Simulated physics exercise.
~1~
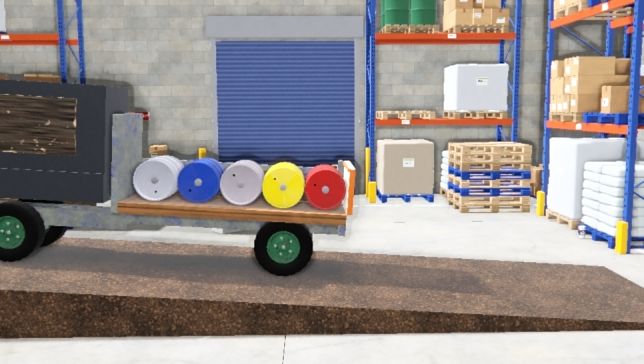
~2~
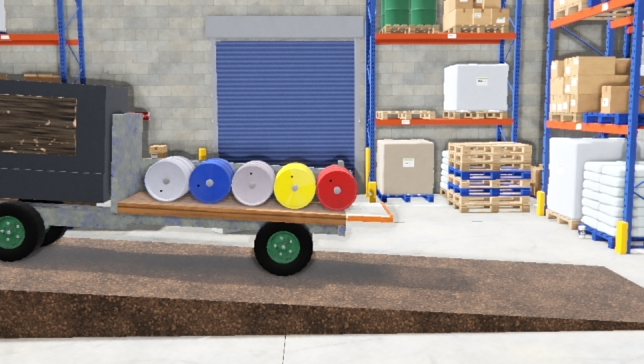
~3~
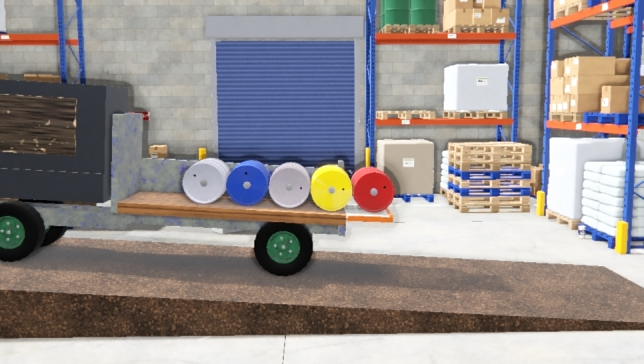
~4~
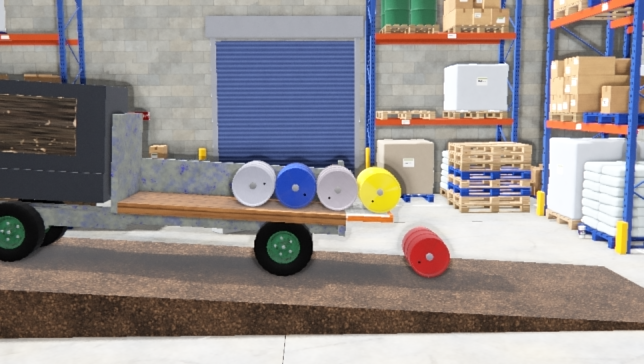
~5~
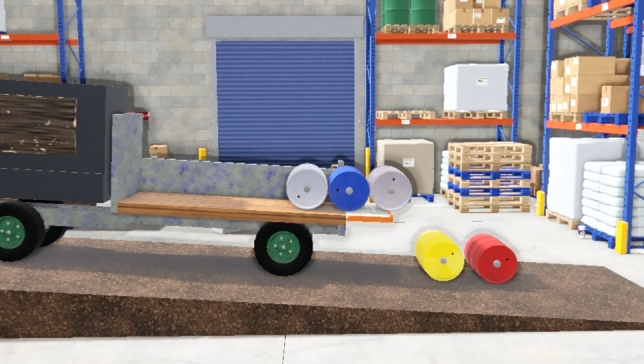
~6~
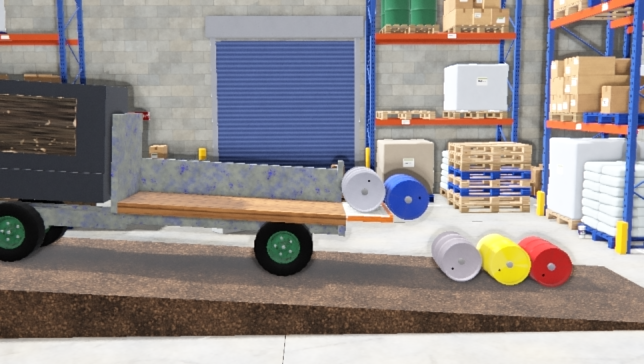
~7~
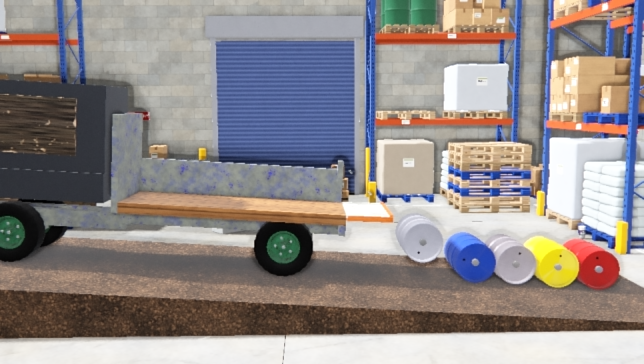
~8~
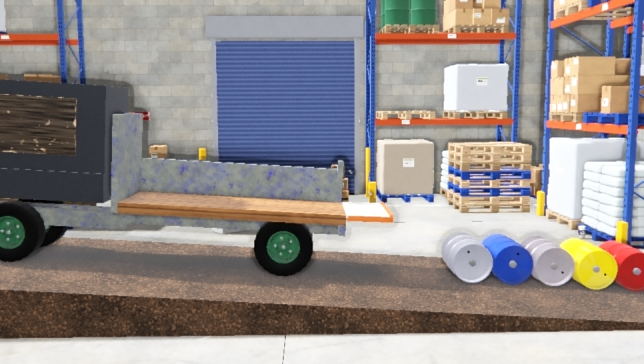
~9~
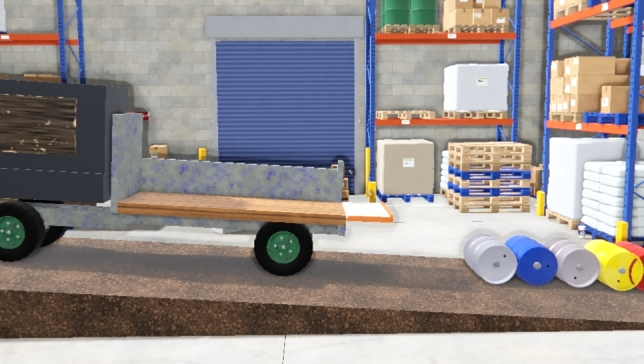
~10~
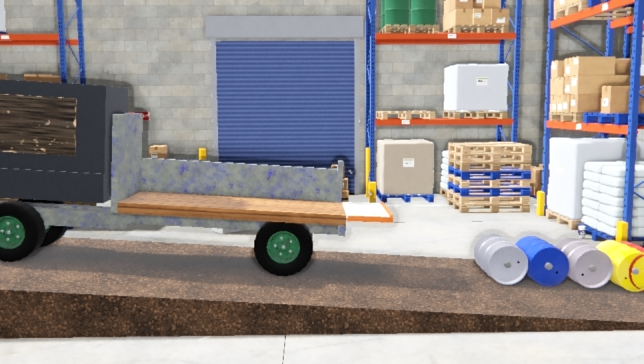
Five drums, red, yellow and blue with two pale grey ones, sit side by side on the open bed of a pick-up parked on a gentle ramp in a warehouse, seen from the side. Behind them are a blue roller door and racks of boxes and pallets. The tailgate drops flat, and the row starts rolling right. The red drum falls off the end first, followed by yellow, a grey one, blue and the last grey. They roll on down the ramp together toward the right edge, where red and then yellow pass partly from view, leaving the bed empty.
